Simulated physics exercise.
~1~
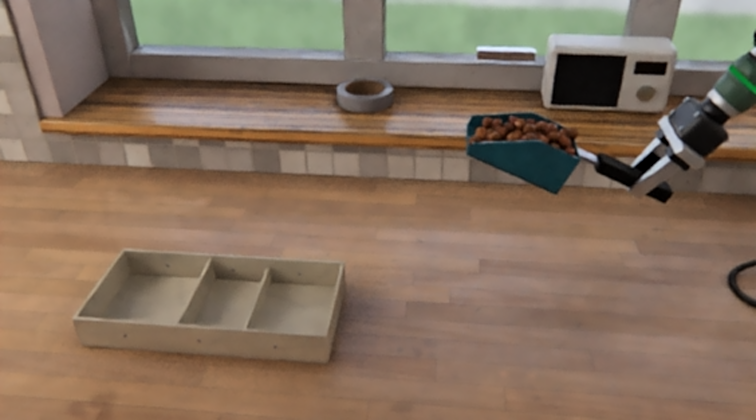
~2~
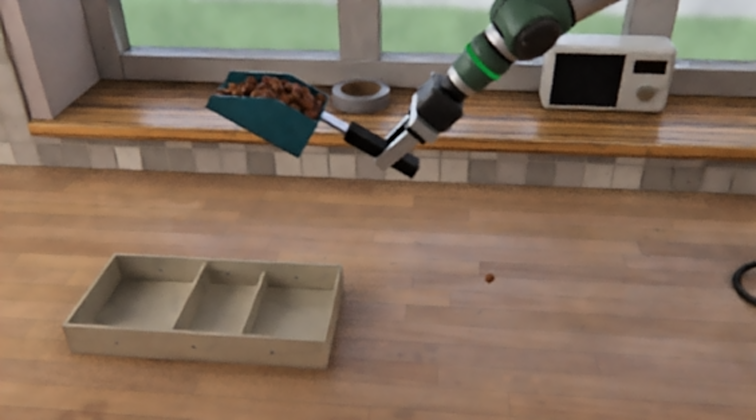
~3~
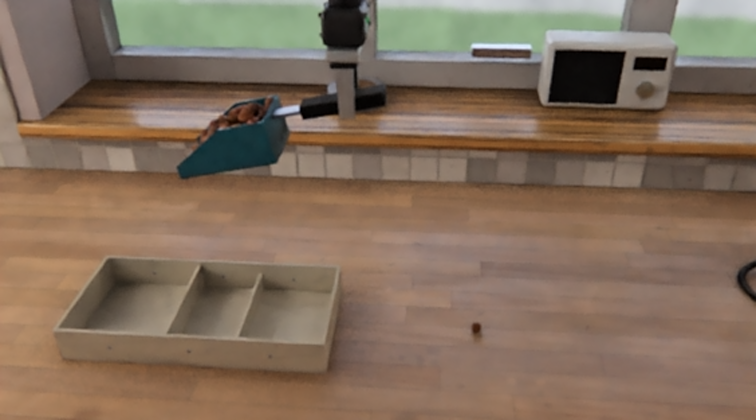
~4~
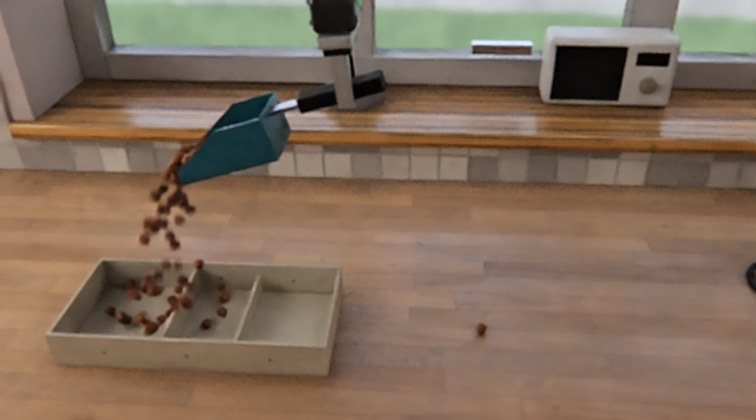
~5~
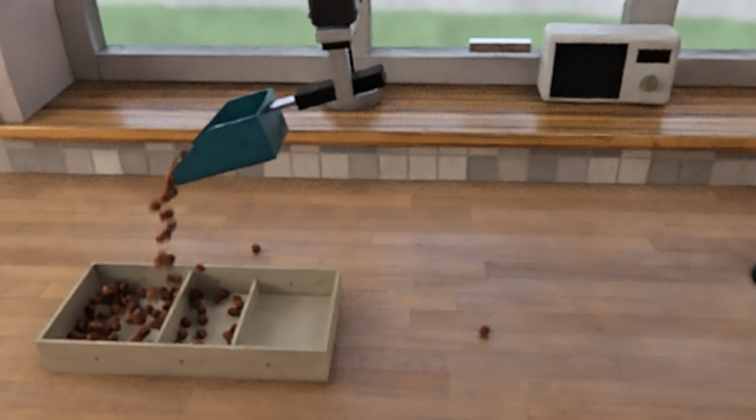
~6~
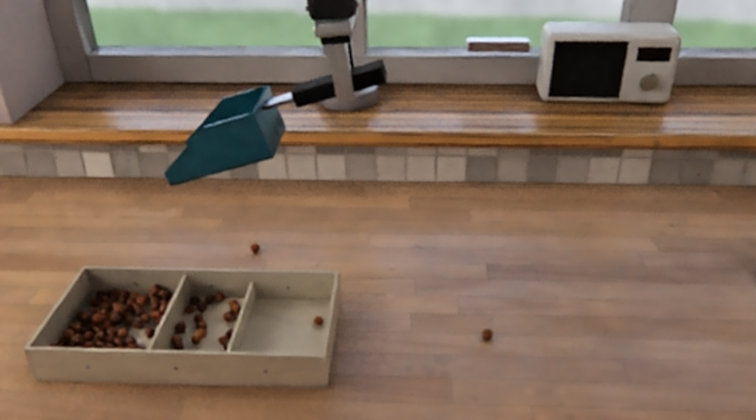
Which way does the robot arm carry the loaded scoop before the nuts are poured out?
The arm carries the scoop to the left, bringing it from the right side over towards the divided tray.
